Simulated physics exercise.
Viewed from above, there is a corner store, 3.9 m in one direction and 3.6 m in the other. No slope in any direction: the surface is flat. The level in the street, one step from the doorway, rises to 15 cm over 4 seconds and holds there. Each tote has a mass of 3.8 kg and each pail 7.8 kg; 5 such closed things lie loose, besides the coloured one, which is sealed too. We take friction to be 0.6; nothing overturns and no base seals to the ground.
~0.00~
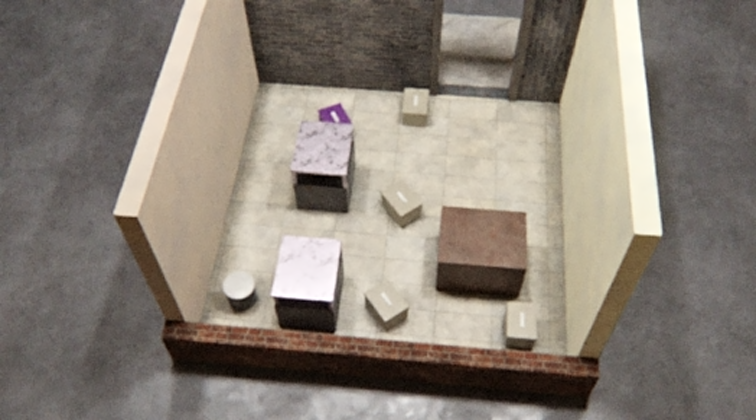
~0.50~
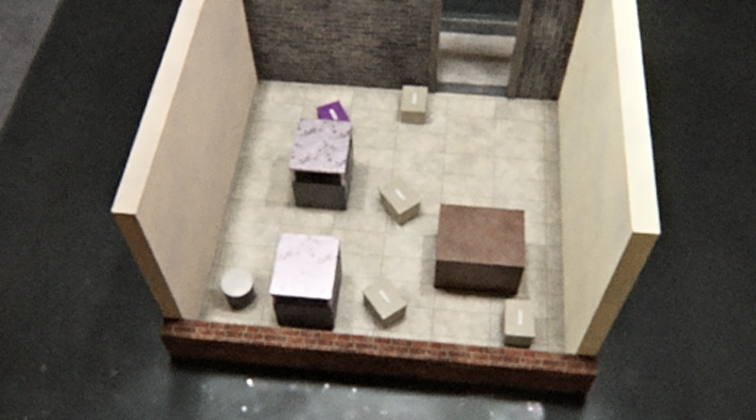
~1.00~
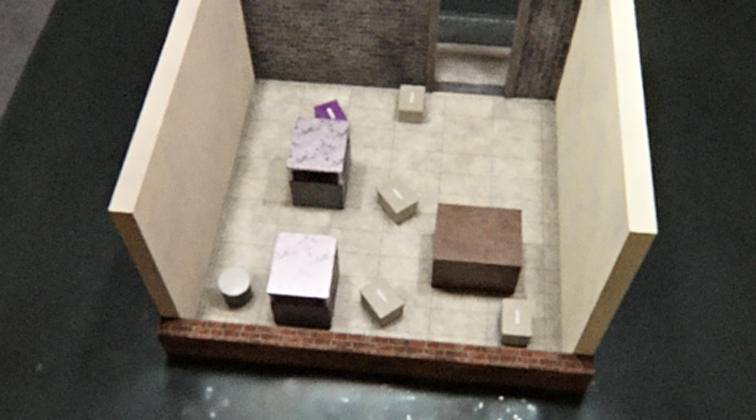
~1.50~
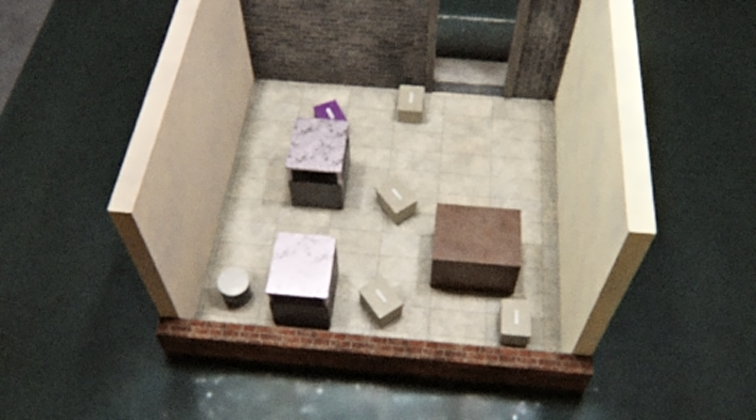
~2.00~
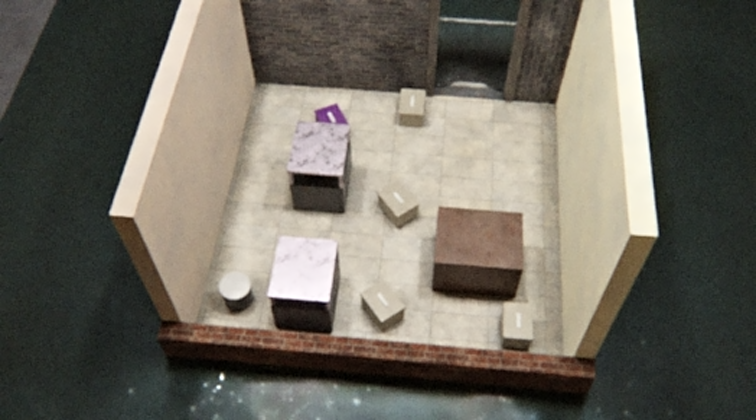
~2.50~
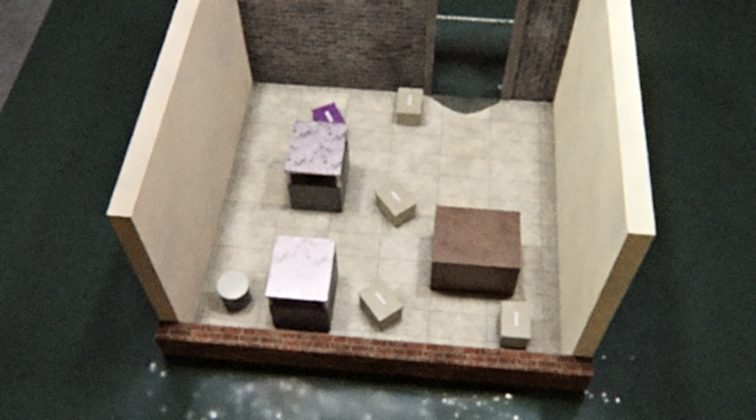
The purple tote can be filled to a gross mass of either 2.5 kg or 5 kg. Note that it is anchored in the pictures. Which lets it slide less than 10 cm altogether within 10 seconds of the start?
The heavier one is not even needed.
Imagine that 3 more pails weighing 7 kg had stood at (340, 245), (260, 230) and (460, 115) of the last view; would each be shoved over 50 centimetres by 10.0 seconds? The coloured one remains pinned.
Below the mark, below the mark, above the mark.
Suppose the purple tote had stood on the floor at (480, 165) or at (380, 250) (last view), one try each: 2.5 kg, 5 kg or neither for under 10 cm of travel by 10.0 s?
In order: Both fall short; both fall short.
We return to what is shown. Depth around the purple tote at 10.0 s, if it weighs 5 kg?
Depth: Approx. 1 cm.
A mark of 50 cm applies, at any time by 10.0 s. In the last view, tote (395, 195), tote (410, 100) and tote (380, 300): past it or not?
Well, that's beyond half a metre, below half a metre, and below half a metre.
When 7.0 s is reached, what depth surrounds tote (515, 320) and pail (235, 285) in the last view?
Close to 3 and 0 centimetres.
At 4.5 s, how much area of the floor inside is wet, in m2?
Somewhere around 4.0 m2, roughly.
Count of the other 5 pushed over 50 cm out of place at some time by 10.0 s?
The count comes to 2.
After 3.5 s the purple tote would be 0 cm from its start with 2.5 kg and 0 cm from its start with 5 kg; 0 cm of water round it then.
After 4.5 s the purple tote would be 0 cm from its start with 2.5 kg and 0 cm from its start with 5 kg; 0 cm of water round it then.
After 7.0 s the purple tote would be 0 cm from its start with 2.5 kg and 0 cm from its start with 5 kg; 1 cm of water round it then.
After 10.0 s the purple tote would be 0 cm from its start with 2.5 kg and 0 cm from its start with 5 kg; 1 cm of water round it then.
